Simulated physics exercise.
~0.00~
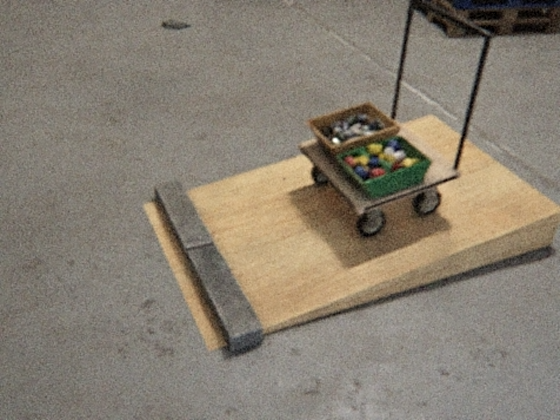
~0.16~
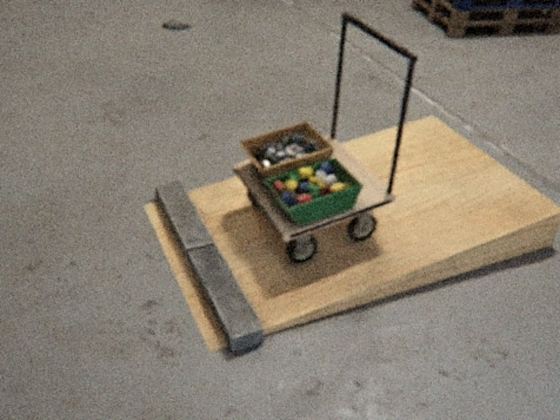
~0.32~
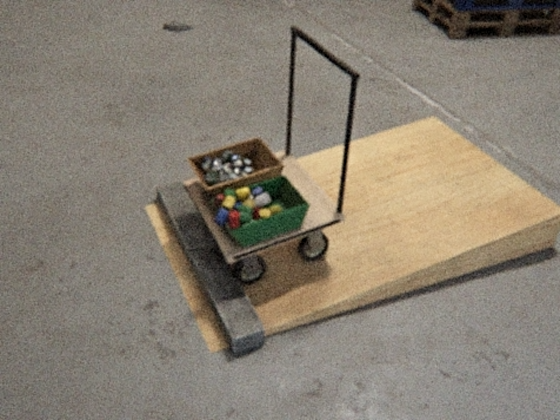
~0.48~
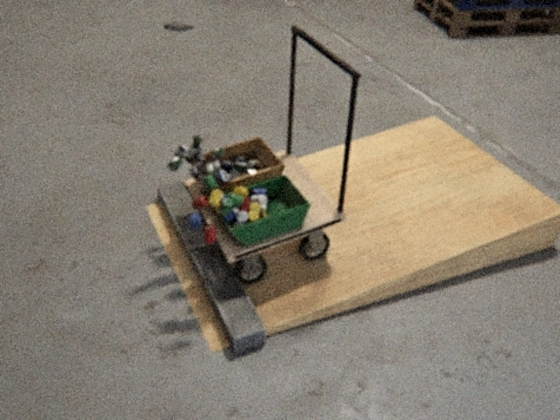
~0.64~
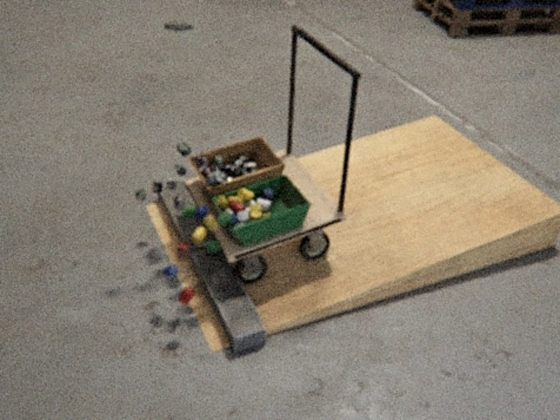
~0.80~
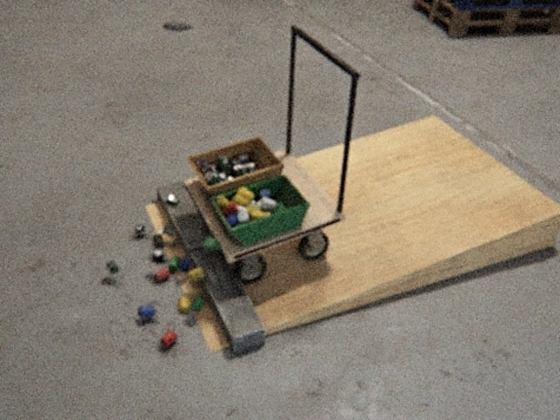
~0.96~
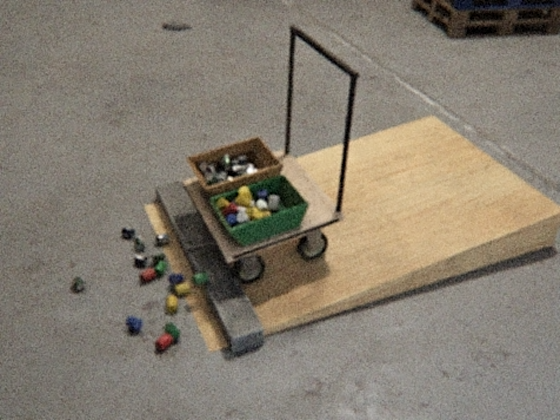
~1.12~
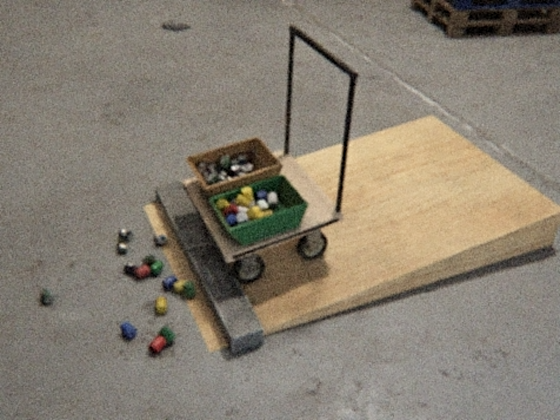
On a grey concrete floor, a flat trolley with a tall black handle rolls down a low wooden ramp towards a dark kerb at its left end. It carries a green tote of small colourful jars and a wooden tote of little cans. The trolley stops abruptly at the kerb without tipping, and both totes stay in place on the deck. Jars and cans spill forward over the front of the totes and tumble past the kerb. They scatter across the floor, a few rolling farther left. At the end, several lie strewn there, while most remain in the totes.
